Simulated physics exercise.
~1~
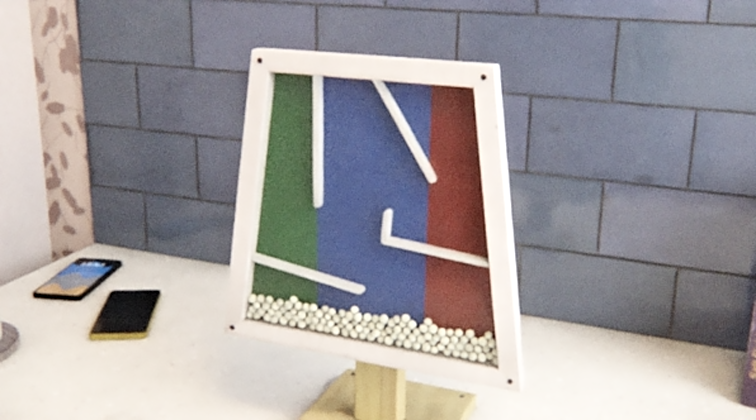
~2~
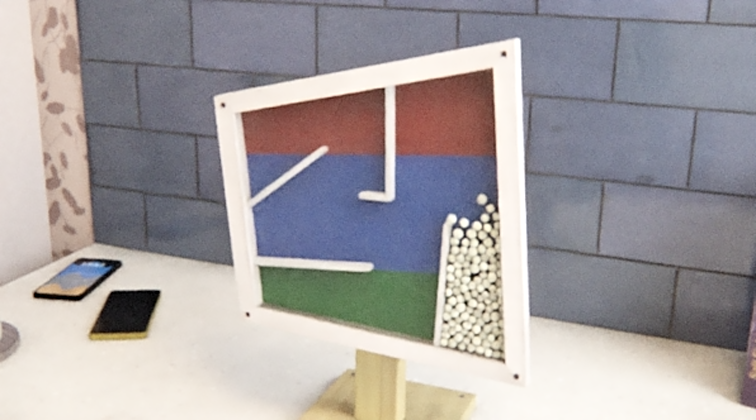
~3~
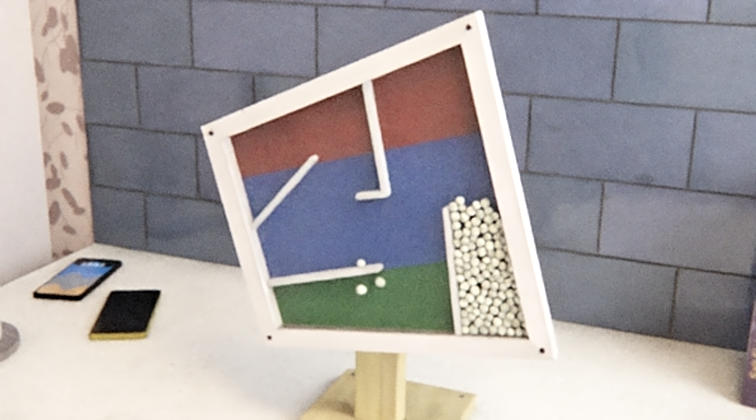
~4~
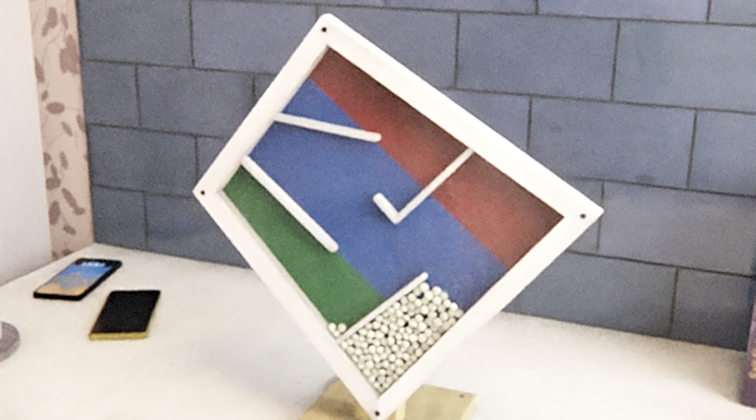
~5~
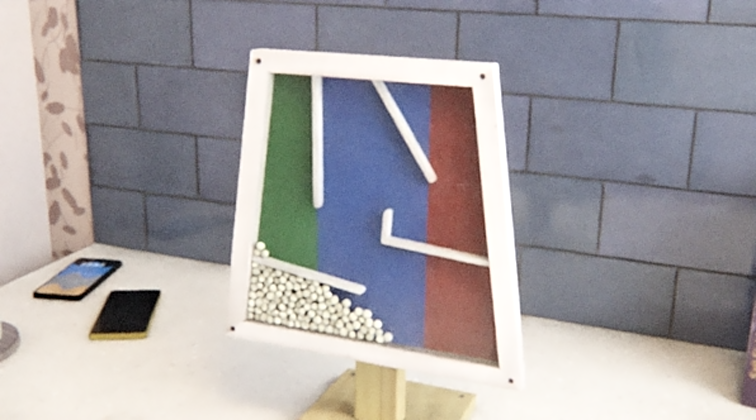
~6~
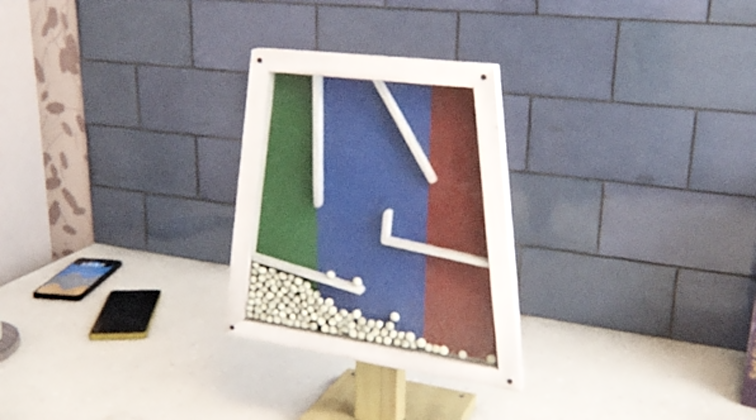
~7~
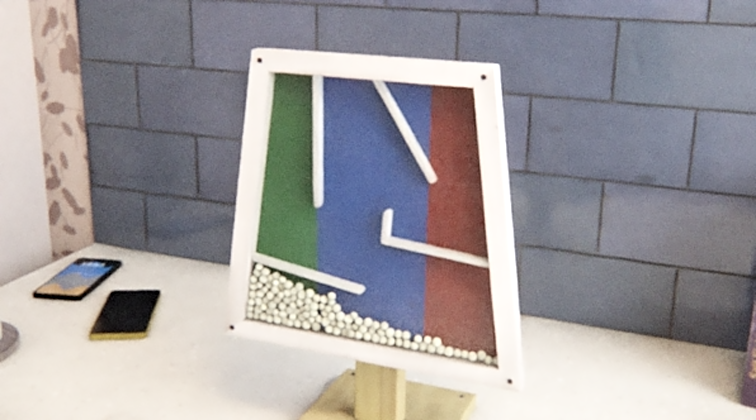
We see a white-framed case with green, blue and red strips and small white balls turn anticlockwise on a wooden stand, sending the balls into one side, then swing back level, where they spill rightward and settle in a slope, deepest at the left.
